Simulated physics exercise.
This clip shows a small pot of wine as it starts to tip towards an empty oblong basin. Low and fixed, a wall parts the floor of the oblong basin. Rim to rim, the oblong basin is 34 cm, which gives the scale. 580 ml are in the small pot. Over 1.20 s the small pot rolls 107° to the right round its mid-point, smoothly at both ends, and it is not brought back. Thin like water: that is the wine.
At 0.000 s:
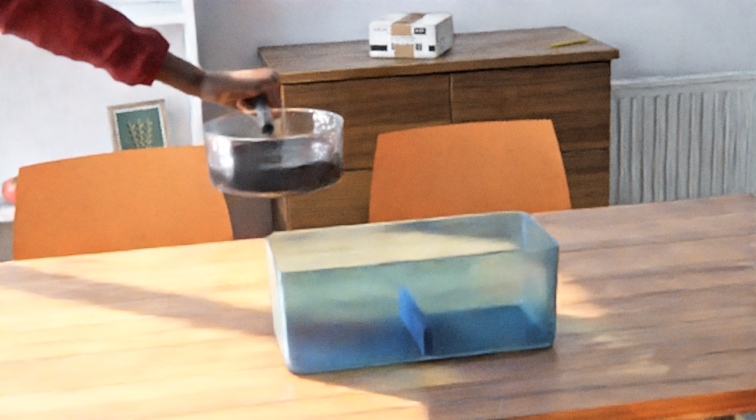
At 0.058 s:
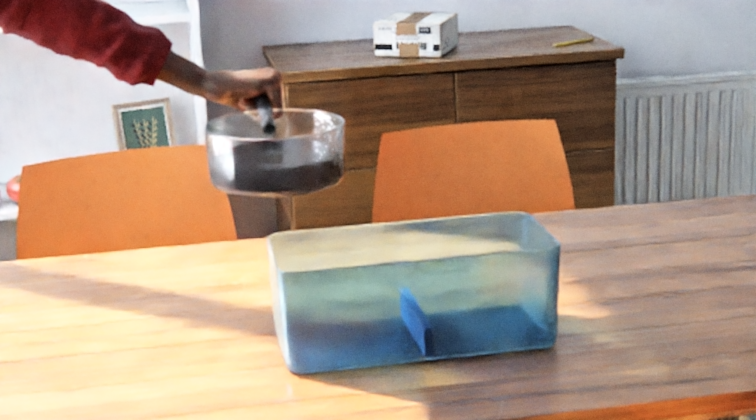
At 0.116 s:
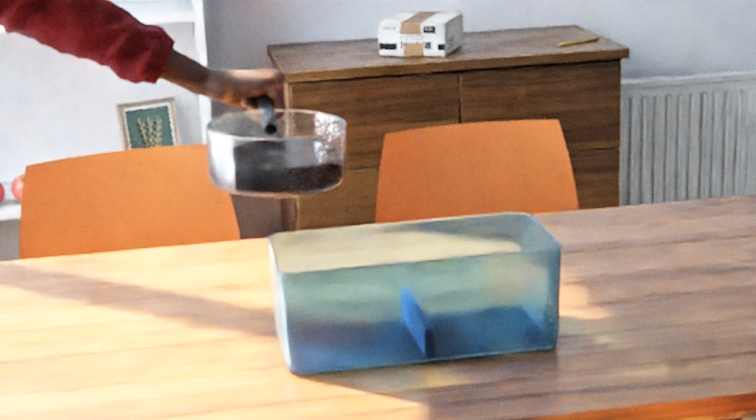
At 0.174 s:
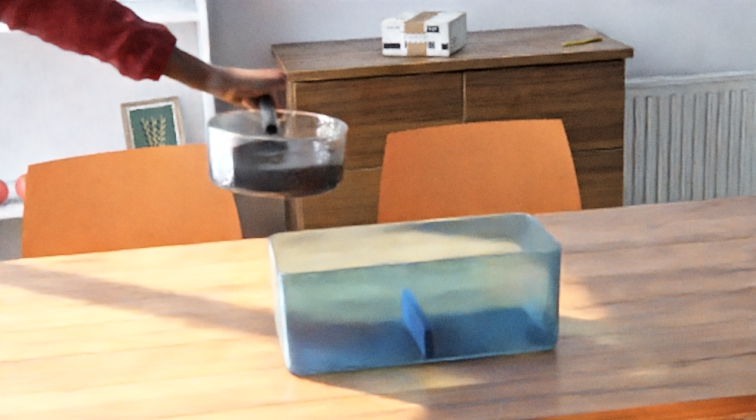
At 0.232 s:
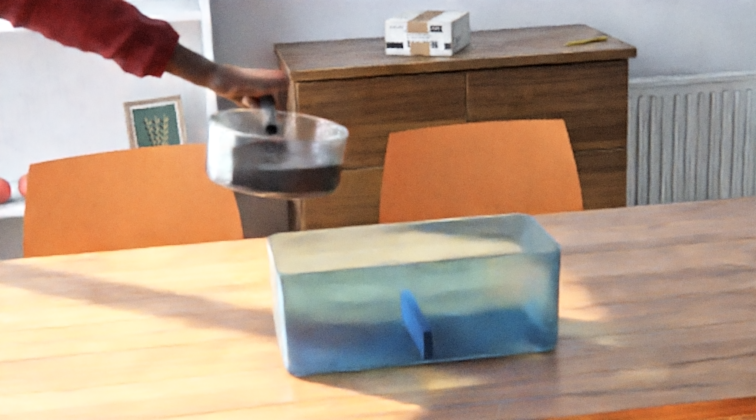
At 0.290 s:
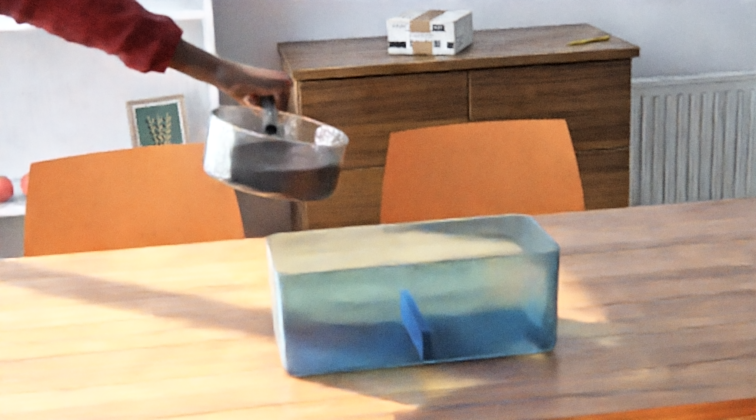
We see a hand in a red sleeve holding a small clear pot of dark liquid above an oblong basin with a low blue wall inside, on a wooden table; the pot gradually tilts slightly to the right.
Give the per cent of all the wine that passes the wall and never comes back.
I would say 3 percent.
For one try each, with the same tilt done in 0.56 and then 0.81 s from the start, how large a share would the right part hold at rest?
I'd say 10 percent on the first go, 5 percent on the next.
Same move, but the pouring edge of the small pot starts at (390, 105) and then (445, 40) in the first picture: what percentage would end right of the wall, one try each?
Respectively about 65 and 90 percent.
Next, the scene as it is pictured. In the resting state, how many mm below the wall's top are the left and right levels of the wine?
Measured: Left around 16 mm, right around 38 mm.
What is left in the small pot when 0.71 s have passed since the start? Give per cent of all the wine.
Roughly 56 percent.
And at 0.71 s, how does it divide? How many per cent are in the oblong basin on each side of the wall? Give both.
I'd say some 14 in a hundred on the left and 0 on the right.
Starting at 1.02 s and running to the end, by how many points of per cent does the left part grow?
Around 16 in a hundred.
By 0.71 s the tilt is 69° and 56 per cent is still to pour, 14 is left of the wall and 0 right of it.
By 1.02 s the tilt is 101° and 10 per cent is still to pour, 80 is left of the wall and 1 right of it.
By 1.35 s the tilt is 107° and 0 per cent is still to pour, 96 is left of the wall and 3 right of it.
By 1.70 s the tilt is 107° and 0 per cent is still to pour, 96 is left of the wall and 3 right of it.
At rest 96 per cent lies left of the wall, 3 right of it and 0 outside.
